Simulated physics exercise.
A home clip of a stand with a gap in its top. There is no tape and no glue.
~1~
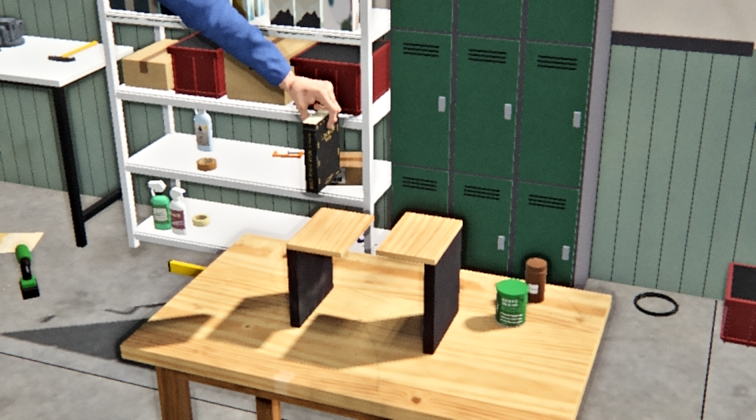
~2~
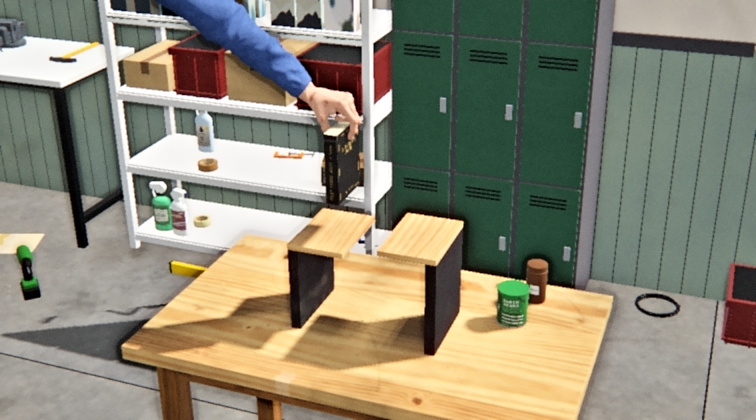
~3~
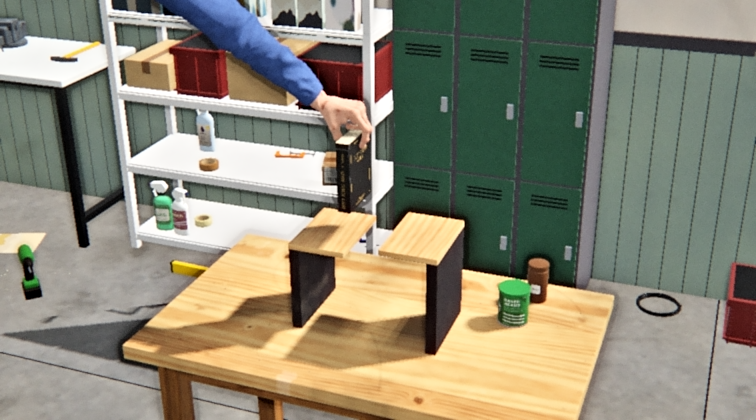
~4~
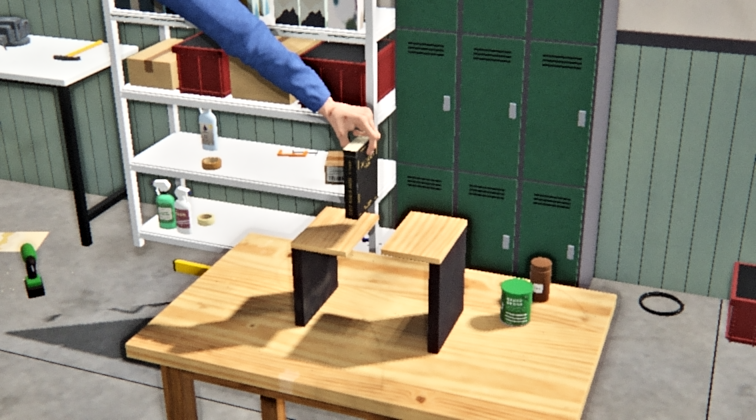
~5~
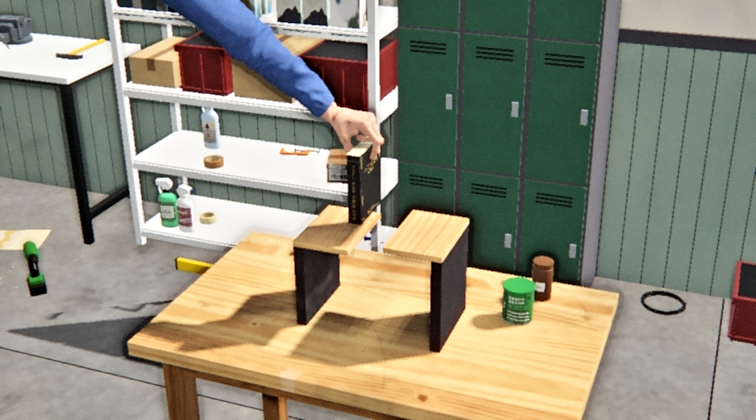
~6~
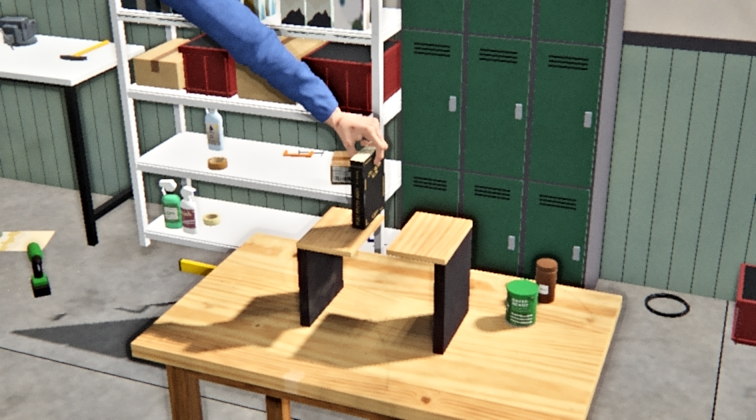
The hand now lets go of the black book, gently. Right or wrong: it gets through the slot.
Wrong.
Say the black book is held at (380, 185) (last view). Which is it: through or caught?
It falls clear through.
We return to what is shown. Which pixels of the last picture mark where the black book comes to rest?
End position, last frame: About (396, 224).
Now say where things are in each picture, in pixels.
In the first frame, on its way; black book (322, 149); brown jar (535, 281).
In the second frame, on its way; black book (342, 160); brown jar (537, 282).
In the third frame, on its way; black book (354, 168); brown jar (538, 281).
In the fourth frame, on its way; black book (361, 175); brown jar (540, 280).
In the fifth frame, on its way; black book (365, 179); brown jar (542, 279).
In the sixth frame, poised above the slot; black book (368, 185); brown jar (546, 281).
Then, 0.30 s past the last view, black book displaced a little near (370, 201).
Then, 0.70 s past the last view, black book on its side near (399, 222).
Finally, down or leaning hard on the stand or table, black book; the other 2 still in place. Final places as the last picture's camera would see them, black book near (396, 224). The book is caught.
